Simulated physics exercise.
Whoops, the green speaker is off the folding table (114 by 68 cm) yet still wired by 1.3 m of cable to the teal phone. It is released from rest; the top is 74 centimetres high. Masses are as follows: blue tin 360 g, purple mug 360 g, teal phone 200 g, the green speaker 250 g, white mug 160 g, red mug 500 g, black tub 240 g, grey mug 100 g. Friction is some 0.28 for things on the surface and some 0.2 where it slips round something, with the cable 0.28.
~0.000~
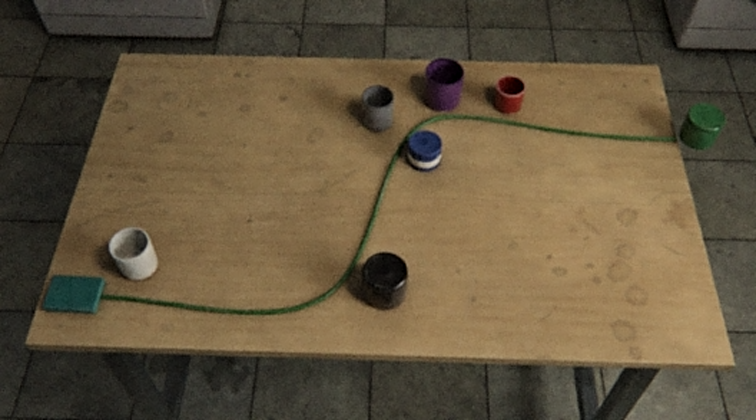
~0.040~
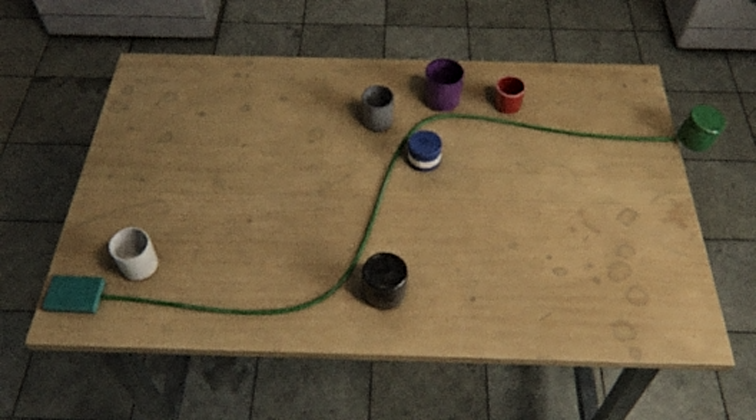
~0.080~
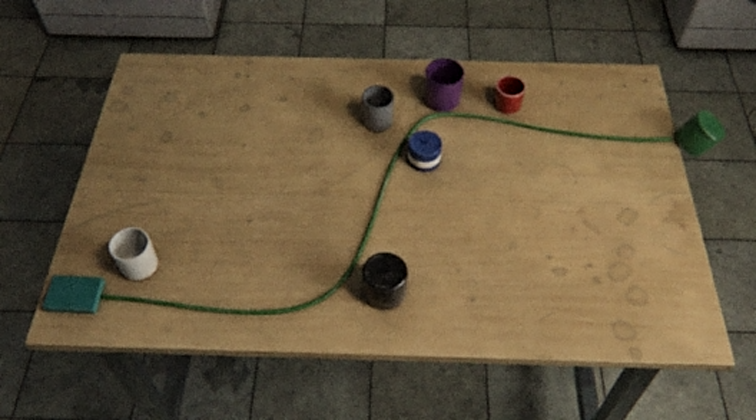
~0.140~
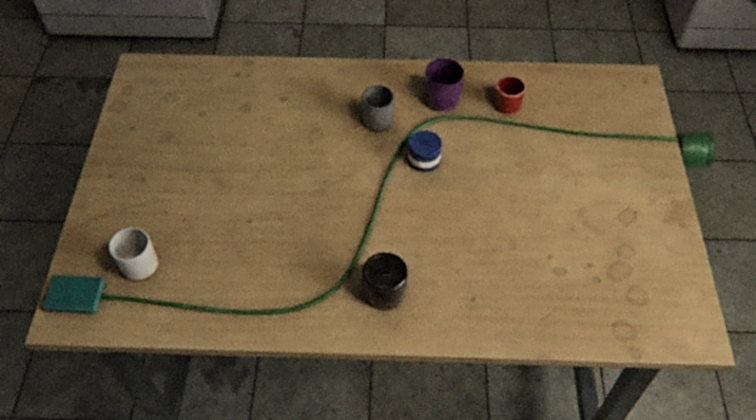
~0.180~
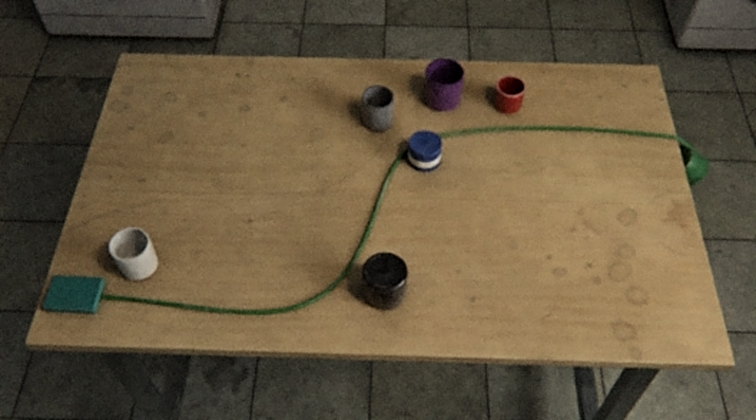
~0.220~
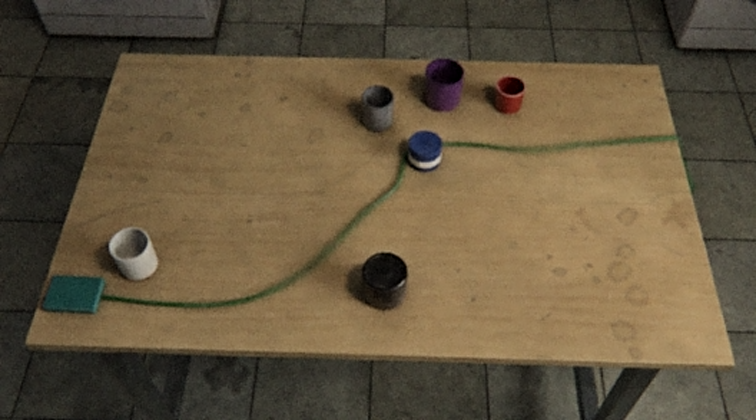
A green cup-shaped object slipped down past the table's right edge and out of sight, tugging the green cable straighter across the wooden top, while the mugs, tins and teal block stayed put.
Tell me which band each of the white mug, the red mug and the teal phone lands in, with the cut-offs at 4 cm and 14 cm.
My prediction: The white mug relocates moderately, the red mug barely relocates, the teal phone relocates substantially.
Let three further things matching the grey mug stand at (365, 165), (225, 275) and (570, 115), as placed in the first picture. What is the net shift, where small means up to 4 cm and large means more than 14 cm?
Slight, big, then slight.
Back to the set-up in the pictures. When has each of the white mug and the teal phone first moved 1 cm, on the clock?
White mug 0.34 s; teal phone 0.32 s, roughly.
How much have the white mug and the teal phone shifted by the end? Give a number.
Roughly: White mug 8 cm, teal phone 60 cm.
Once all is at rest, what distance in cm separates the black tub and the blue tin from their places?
Black tub roughly 0 cm, blue tin roughly 2 cm.
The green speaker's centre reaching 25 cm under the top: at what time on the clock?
0.30 s.
By 0.5 s, the cable's tail end at (155, 257); teal phone 12 cm off its start, white mug 6 cm off its start, green speaker over the edge.
By 0.7 s, the cable's tail end at (265, 253); teal phone 28 cm off its start, white mug 7 cm off its start, green speaker over the edge.
By 1.0 s, the cable's tail end at (365, 183); teal phone 50 cm off its start at (348, 194), white mug 7 cm off its start at (144, 209), green speaker over the edge.
By 1.2 s, the cable's tail end at (404, 156); teal phone 60 cm off its start, white mug 7 cm off its start, green speaker over the edge.
By 2.4 s, the cable's tail end at (405, 156); teal phone 60 cm off its start at (393, 169), white mug 7 cm off its start at (144, 209), red mug 0 cm off its start at (511, 86), green speaker over the edge.
